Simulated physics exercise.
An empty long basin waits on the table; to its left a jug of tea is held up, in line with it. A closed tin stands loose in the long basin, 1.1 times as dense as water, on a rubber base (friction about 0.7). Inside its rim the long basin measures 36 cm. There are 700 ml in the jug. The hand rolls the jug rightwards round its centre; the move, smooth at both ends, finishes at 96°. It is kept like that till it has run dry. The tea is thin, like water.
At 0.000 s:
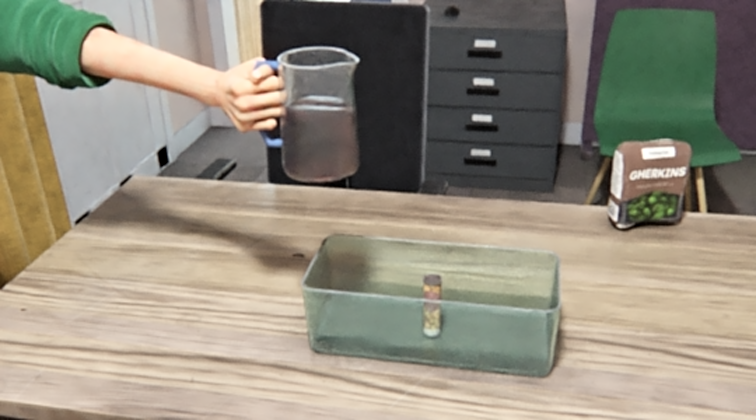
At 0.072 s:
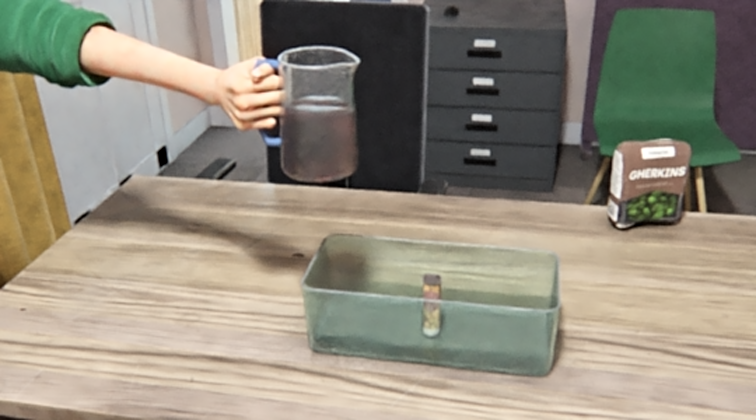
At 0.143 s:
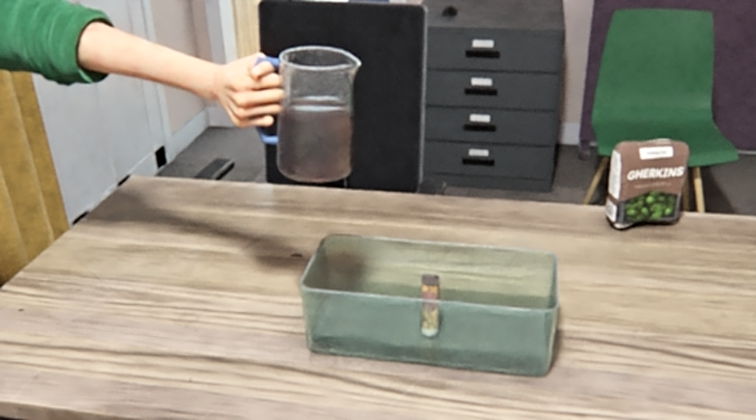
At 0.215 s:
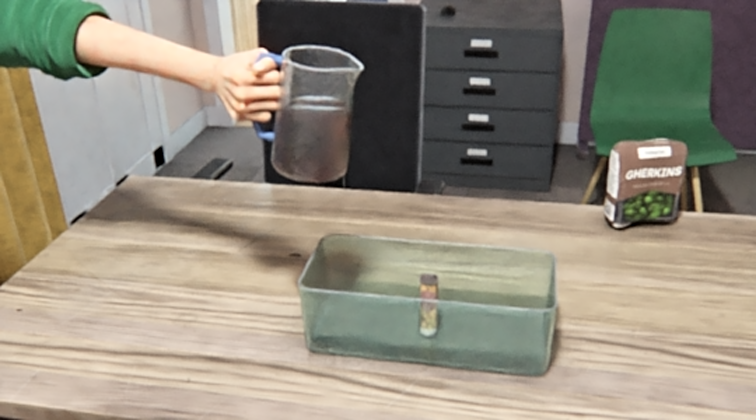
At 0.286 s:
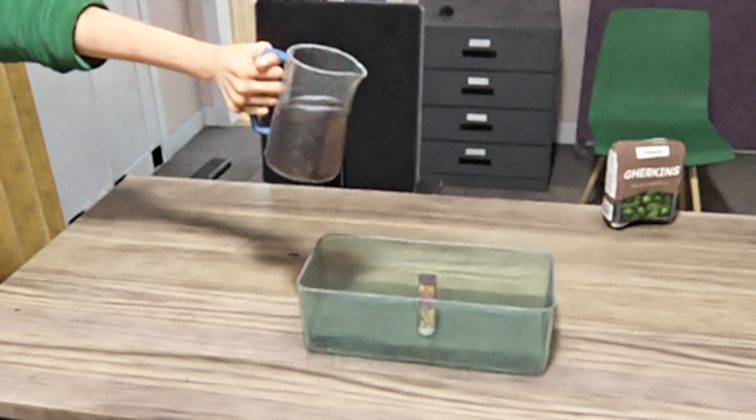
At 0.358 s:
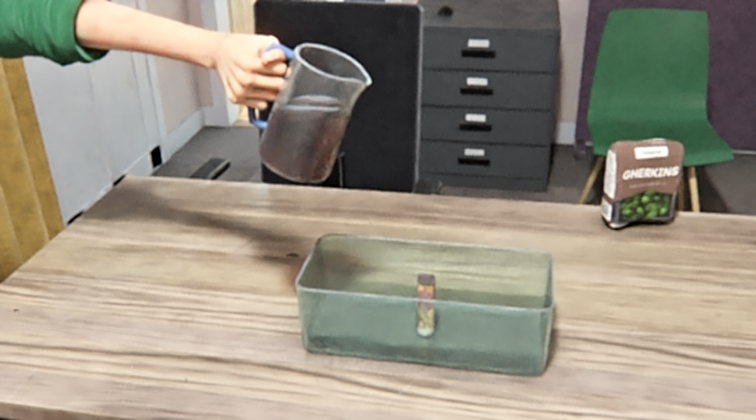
A hand in a green sleeve held a glass jug of tea above a wooden table, left of a long basin with a small tin inside, then smoothly tilted the jug partway to the right.
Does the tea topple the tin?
The tin stays up.
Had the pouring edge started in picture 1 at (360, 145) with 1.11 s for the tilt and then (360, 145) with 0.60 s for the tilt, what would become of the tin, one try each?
First it goes over; then it topples.
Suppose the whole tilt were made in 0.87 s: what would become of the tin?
Then it remains upright.
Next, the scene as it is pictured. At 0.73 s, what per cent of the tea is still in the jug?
Near 98 in a hundred.
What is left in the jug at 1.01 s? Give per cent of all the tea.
About 64 per cent.
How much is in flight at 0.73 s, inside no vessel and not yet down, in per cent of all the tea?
Near 2 in a hundred.
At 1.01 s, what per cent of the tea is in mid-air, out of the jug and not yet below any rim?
Some 28 per cent.
Then, 0.73 s in, the tilt is 71° and 98 per cent is still to pour; the tin stands where it began.
Then, 1.01 s in, the tilt is 94° and 63 per cent is still to pour; the tin stands where it began.
Then, 1.30 s in, the tilt is 96° and 26 per cent is still to pour; the tin stands where it began.
Then, 1.61 s in, the tilt is 96° and 10 per cent is still to pour; the tin stands where it began.
Finally, the tin stands where it began.
